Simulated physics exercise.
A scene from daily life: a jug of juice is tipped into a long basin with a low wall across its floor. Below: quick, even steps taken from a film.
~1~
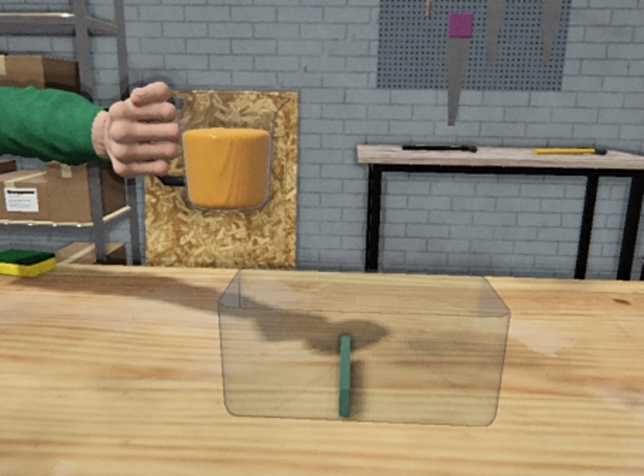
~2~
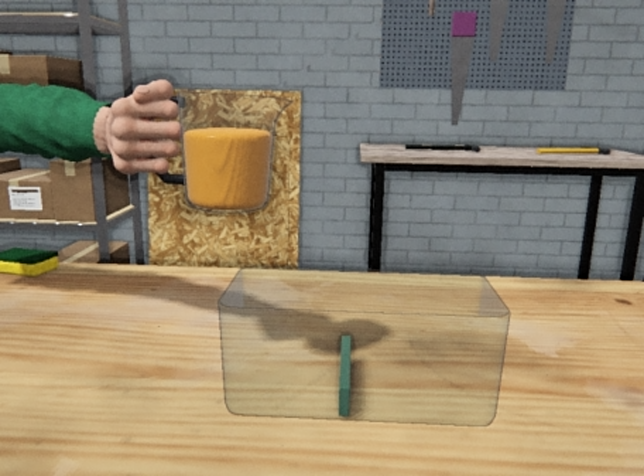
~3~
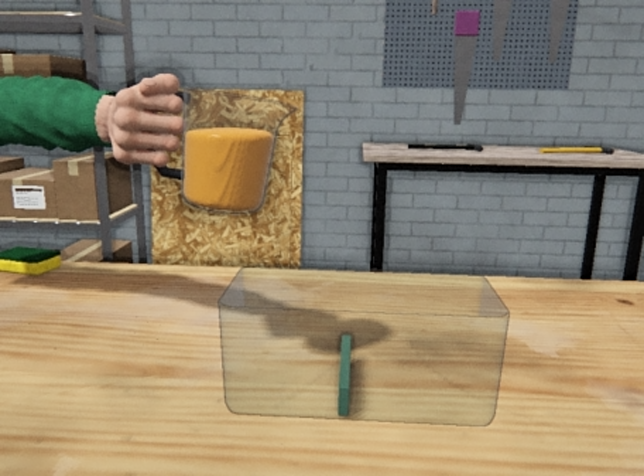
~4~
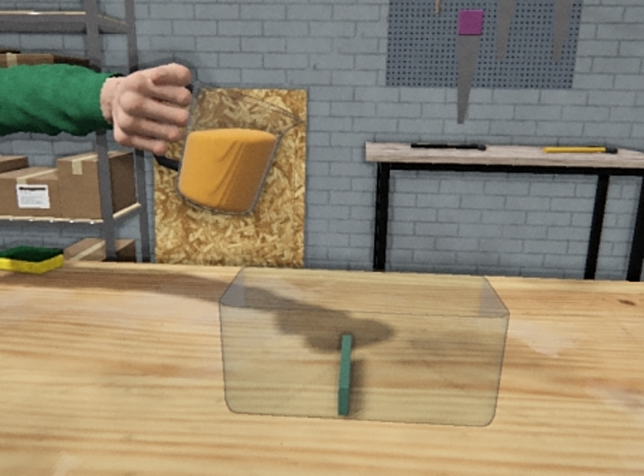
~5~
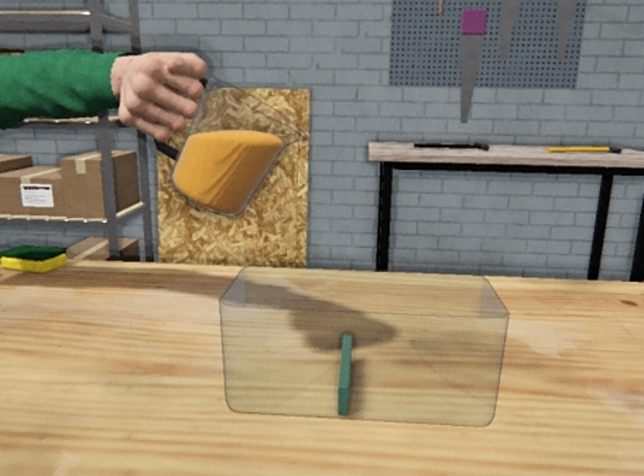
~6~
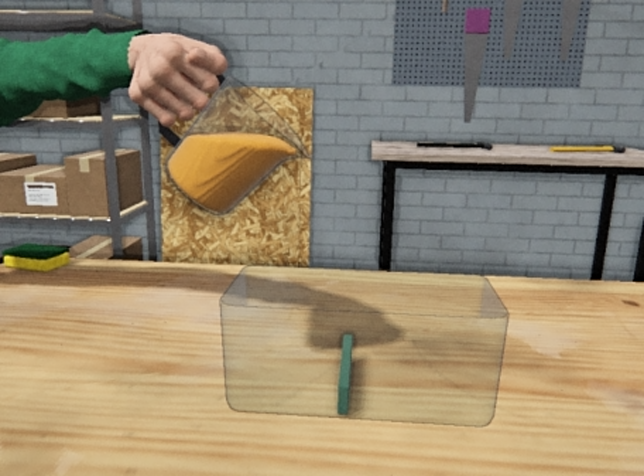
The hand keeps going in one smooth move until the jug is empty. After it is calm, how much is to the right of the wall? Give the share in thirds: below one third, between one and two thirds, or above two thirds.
I'd put the amount right of the wall between the two marks of a third and two thirds.
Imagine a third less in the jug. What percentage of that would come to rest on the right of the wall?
Estimated share: Close to 30 per cent.
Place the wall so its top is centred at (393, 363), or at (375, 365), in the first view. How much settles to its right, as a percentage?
Try 1: About 10 percent; try 2: About 10 percent.
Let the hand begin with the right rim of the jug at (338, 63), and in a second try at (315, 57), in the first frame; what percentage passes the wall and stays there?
85 %, 90 %.
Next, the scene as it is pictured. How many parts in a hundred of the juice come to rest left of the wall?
Close to 50 in a hundred.
A moment on, the tilt is 98° and 60 per cent is still to pour, 7 is left of the wall and 4 right of it.
Next, the tilt is 103° and 16 per cent is still to pour, 35 is left of the wall and 31 right of it.
Then the tilt is 103° and 3 per cent is still to pour, 43 is left of the wall and 50 right of it.
Later the tilt is 103° and 0 per cent is still to pour, 49 is left of the wall and 50 right of it.
In the end 49 per cent lies left of the wall, 50 right of it and 1 outside.
